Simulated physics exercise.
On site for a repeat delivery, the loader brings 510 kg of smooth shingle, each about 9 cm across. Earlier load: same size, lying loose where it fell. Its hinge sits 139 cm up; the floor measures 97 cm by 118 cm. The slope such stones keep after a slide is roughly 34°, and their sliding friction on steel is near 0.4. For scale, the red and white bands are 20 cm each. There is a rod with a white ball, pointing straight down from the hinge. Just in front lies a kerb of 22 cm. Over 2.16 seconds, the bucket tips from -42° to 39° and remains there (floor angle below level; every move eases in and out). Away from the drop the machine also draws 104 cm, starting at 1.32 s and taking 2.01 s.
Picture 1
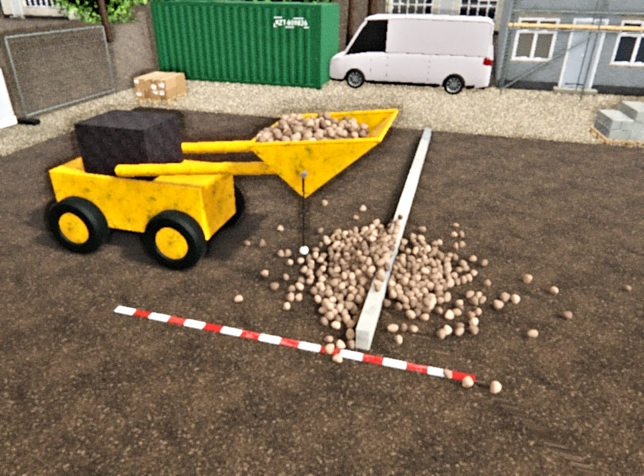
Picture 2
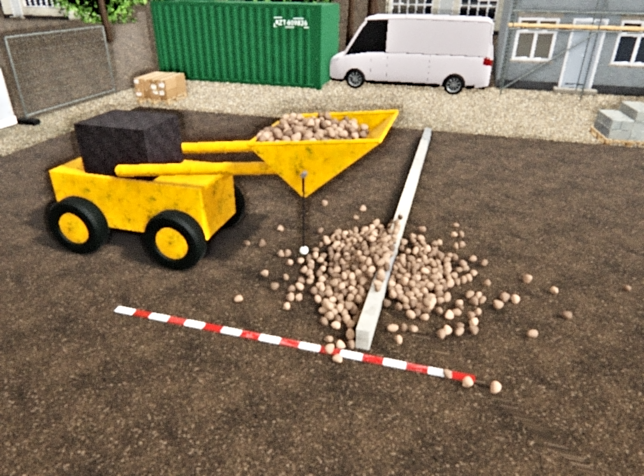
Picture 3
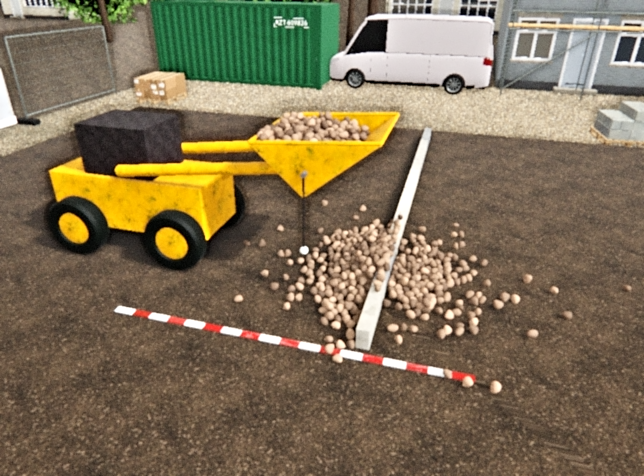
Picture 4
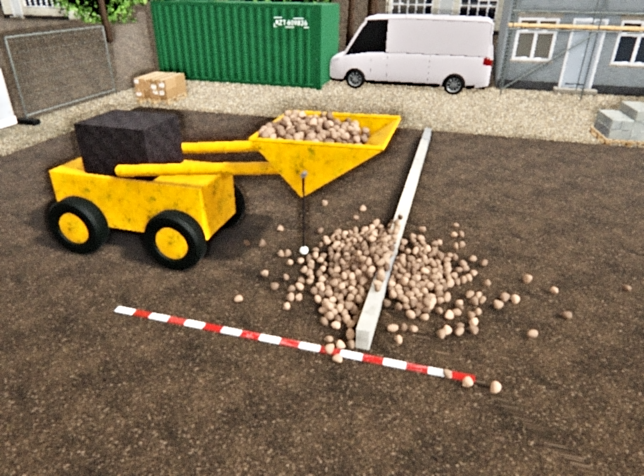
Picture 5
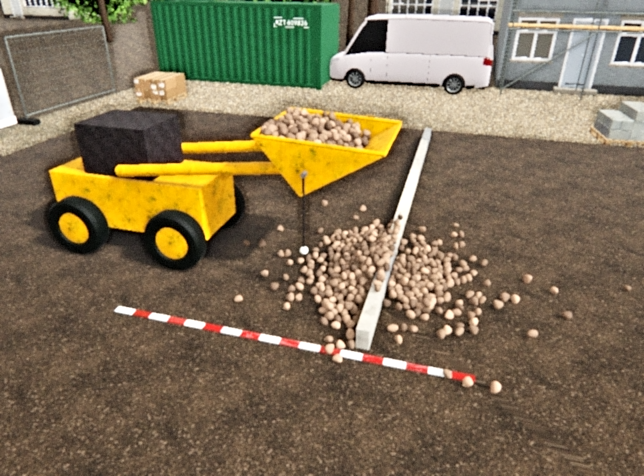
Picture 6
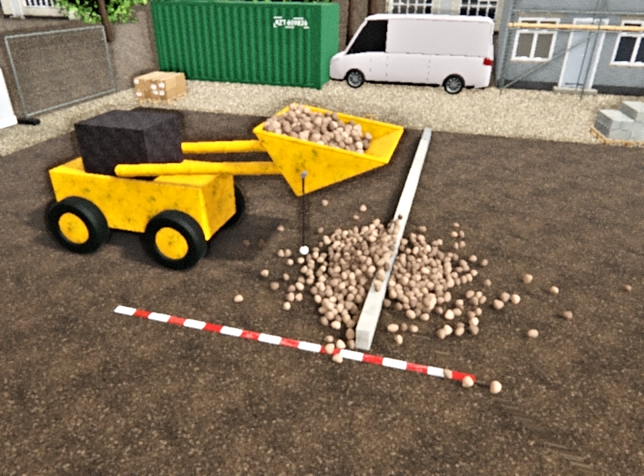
In the video, a yellow wheeled loader holds a bucket of pale brown stones above a loose pile spread across a kerb. The bucket slowly tilts forward, its right lip lowering slightly, while the machine and pile stay still.
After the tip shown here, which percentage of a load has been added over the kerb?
Roughly 38 out of 100.
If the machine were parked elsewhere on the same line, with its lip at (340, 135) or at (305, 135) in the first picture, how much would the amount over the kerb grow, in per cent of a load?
5 % and 0 %.
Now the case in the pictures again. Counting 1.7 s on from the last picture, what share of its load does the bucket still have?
Close to 5 in a hundred.
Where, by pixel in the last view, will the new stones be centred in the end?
Around (369, 263) in the last picture.
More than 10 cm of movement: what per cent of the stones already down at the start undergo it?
About 15 per cent.
Then, 1.0 s after the last picture the floor is at 26°; in per cent of one load, 91 in the bucket, 75 on this side of the kerb, 34 over the kerb; the foremost stones are at (541, 300).
Then, 1.7 s after the last picture the floor is at 39°; in per cent of one load, 6 in the bucket, 127 on this side of the kerb, 67 over the kerb; the foremost stones are at (541, 300).
Then, 3.2 s after the last picture the floor is at 39°; in per cent of one load, 0 in the bucket, 129 on this side of the kerb, 72 over the kerb; the foremost stones are at (551, 308).
Then, 6.0 s after the last picture the floor is at 39°; in per cent of one load, 0 in the bucket, 129 on this side of the kerb, 72 over the kerb; the foremost stones are at (551, 308). Net gain over the kerb, 38.
